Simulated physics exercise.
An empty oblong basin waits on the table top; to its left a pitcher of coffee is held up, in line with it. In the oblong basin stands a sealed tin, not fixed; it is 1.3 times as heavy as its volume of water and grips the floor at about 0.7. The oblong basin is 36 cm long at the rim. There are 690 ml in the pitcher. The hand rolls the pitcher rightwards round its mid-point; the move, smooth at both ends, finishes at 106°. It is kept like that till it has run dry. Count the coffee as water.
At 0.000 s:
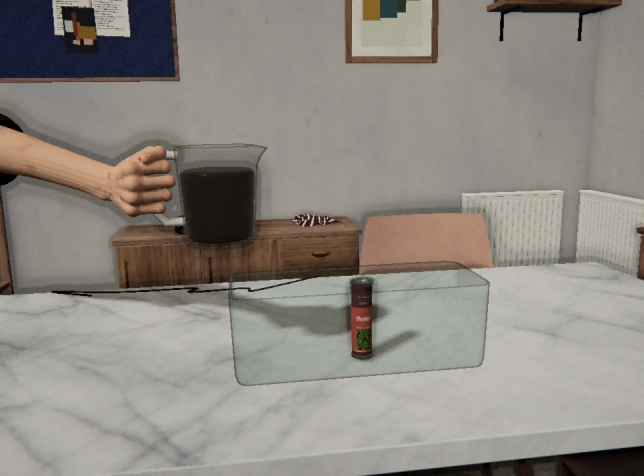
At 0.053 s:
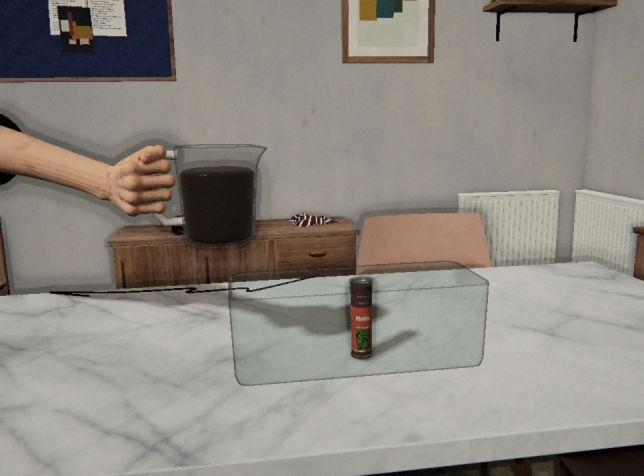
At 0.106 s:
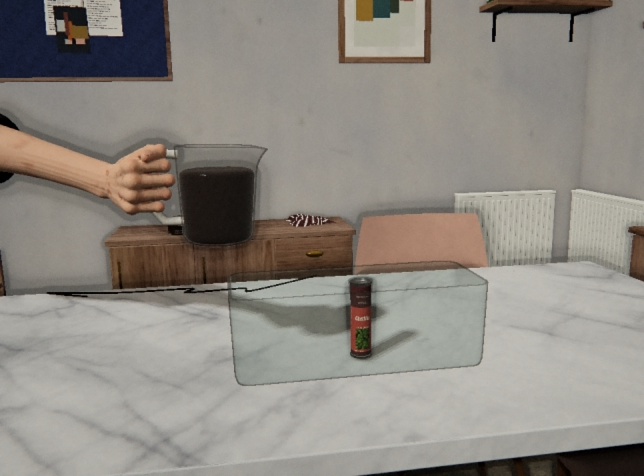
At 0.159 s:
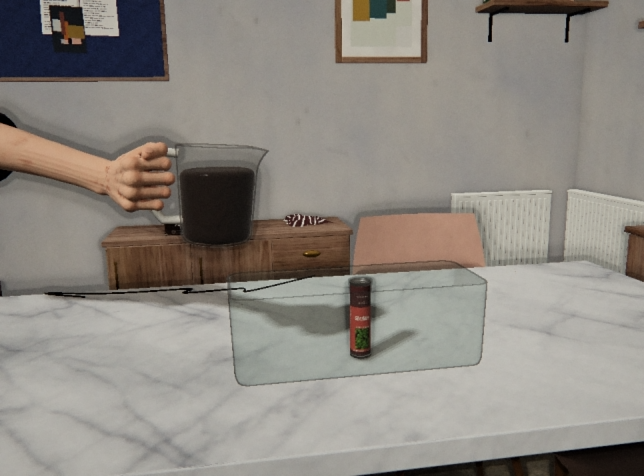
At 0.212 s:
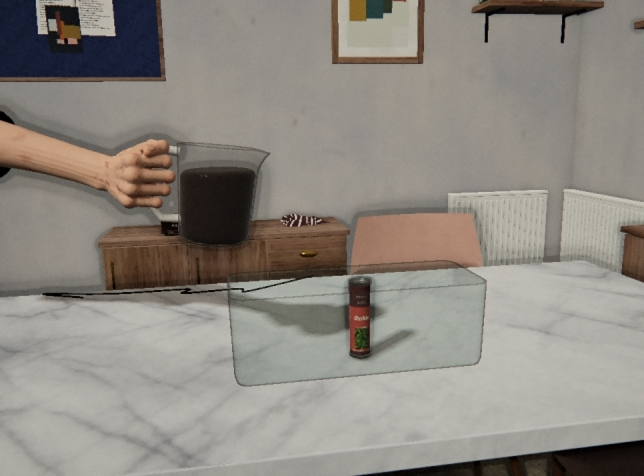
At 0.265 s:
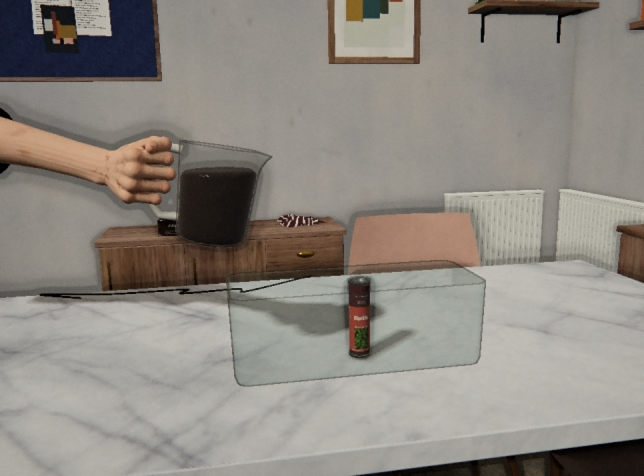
A hand reaching in from the left holds a clear pitcher of dark coffee above a white marble table, tilting it slightly rightwards, slowly at first, as the camera drifts gently and the background slides a little left. An empty, clear oblong basin sits on the table, with a small red and black tin seen through it. Behind, viewed from across the tabletop, are grey walls, a wooden sideboard, a pink chair and white radiators.
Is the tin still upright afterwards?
It stays up.
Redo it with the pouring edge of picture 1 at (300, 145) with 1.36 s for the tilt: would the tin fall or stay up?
Then it falls.
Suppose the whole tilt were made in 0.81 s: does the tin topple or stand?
The tin remains upright.
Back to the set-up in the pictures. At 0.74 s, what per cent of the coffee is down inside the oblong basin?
Near 1 in a hundred.
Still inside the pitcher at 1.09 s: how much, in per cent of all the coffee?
Near 34 in a hundred.
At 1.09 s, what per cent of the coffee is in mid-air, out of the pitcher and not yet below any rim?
Some 20 per cent.
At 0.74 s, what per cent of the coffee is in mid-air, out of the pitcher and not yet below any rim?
About 9 per cent.
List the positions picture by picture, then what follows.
In the first frame, tilt 0°; pouring edge (267, 146); surface from (180, 172) to (254, 169); the oblong basin's rim runs from (230, 287) to (473, 273); the tin's top is at (362, 285).
In the second frame, tilt 0°; pouring edge (267, 147); surface from (179, 172) to (254, 170).
In the third frame, tilt 2°; pouring edge (268, 148); surface from (179, 171) to (254, 170).
In the fourth frame, tilt 4°; pouring edge (269, 150); surface from (180, 171) to (255, 170).
In the fifth frame, tilt 6°; pouring edge (270, 152); surface from (181, 172) to (256, 170).
In the sixth frame, tilt 10°; pouring edge (272, 155); surface from (181, 173) to (257, 170).
By 0.74 s the tilt is 61° and 90 per cent is still to pour; the tin stands where it began.
By 1.09 s the tilt is 96° and 34 per cent is still to pour; the tin stands where it began.
By 1.46 s the tilt is 106° and 1 per cent is still to pour; the tin stands where it began.
By 1.86 s the tilt is 106° and 0 per cent is still to pour; the tin stands where it began.
At rest the tin stands where it began.
